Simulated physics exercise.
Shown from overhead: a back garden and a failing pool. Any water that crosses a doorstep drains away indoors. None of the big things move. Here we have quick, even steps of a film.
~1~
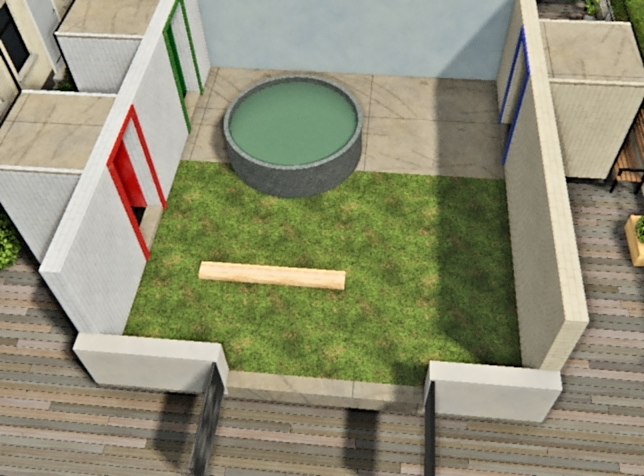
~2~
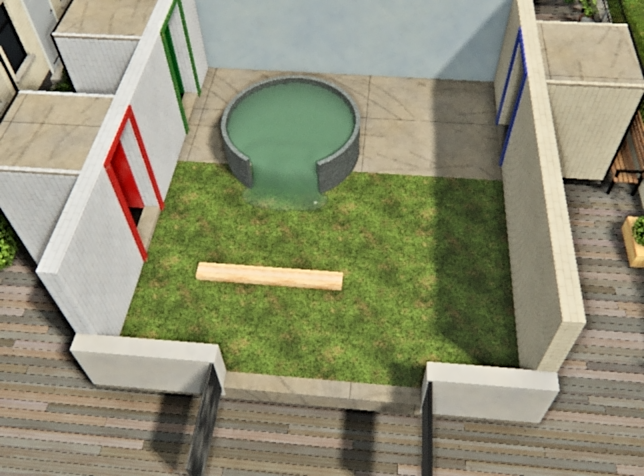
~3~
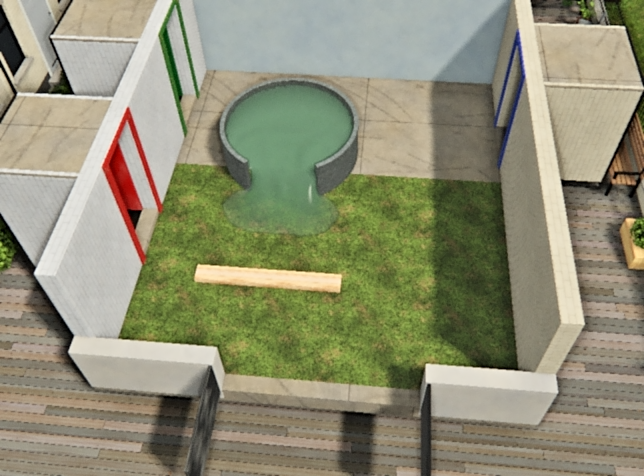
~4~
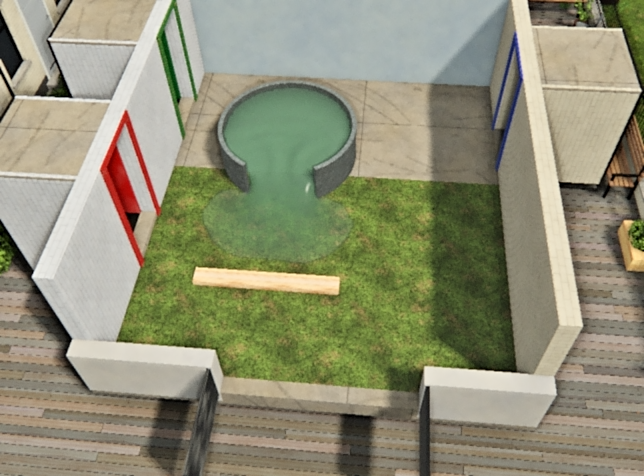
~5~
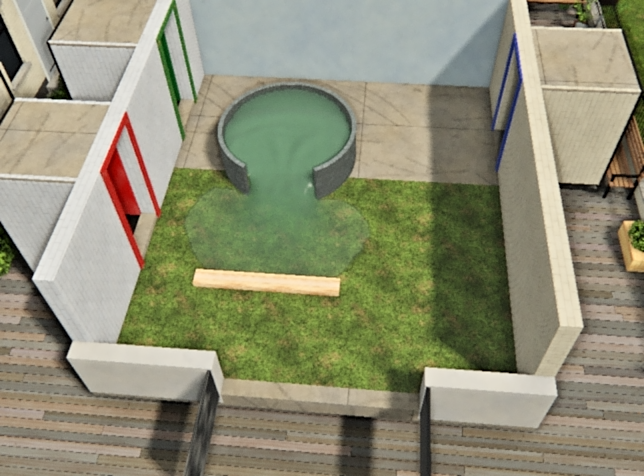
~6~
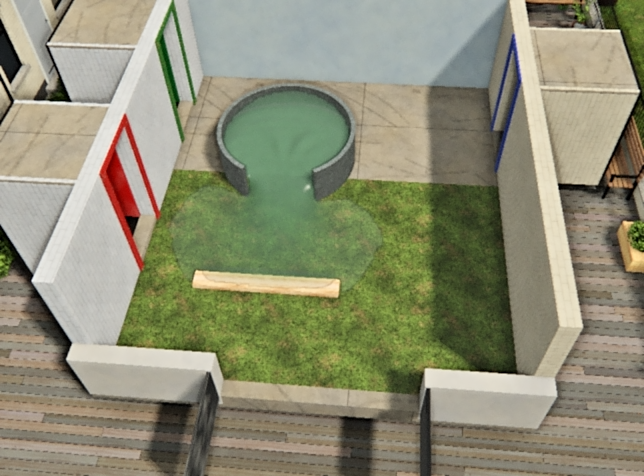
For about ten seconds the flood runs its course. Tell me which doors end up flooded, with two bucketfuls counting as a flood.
The blue door does not surpass two buckets, the green door does not surpass two buckets, the red door does not surpass two buckets.
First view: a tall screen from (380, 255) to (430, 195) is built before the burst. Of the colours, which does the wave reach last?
Last: The one in blue.
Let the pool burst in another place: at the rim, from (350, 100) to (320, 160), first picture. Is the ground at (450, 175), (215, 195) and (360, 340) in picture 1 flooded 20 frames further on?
The first spot is swamped, the second spared, the third swamped.
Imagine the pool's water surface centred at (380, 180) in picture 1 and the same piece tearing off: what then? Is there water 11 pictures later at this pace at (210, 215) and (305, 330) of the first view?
Bone-dry, soaked.
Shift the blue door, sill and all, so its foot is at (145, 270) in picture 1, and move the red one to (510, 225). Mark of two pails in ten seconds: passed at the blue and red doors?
In short: The blue one takes more; the red one is under.
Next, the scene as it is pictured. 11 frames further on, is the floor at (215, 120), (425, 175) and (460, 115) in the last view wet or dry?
Point by point: Not yet wet, not yet wet, not yet wet.
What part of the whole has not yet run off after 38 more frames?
My estimate is some 88 percent.
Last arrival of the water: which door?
Answer is the door marked blue.
A moment on, water covers 25 % of the floor; the blue door not reached, the green door not reached, the red door wet at the sill, nothing in.
Next, water covers 45 % of the floor; the blue door not reached, the green door not reached, the red door wet at the sill, nothing in.
Then, water covers 60 % of the floor; the blue door not reached, the green door not reached, the red door under two buckets in.
Later, water covers 70 % of the floor; the blue door not reached, the green door wet at the sill, nothing in, the red door under two buckets in.
In the end, water covers 95 % of the floor; the blue door wet at the sill, nothing in, the green door wet at the sill, nothing in, the red door under two buckets in.
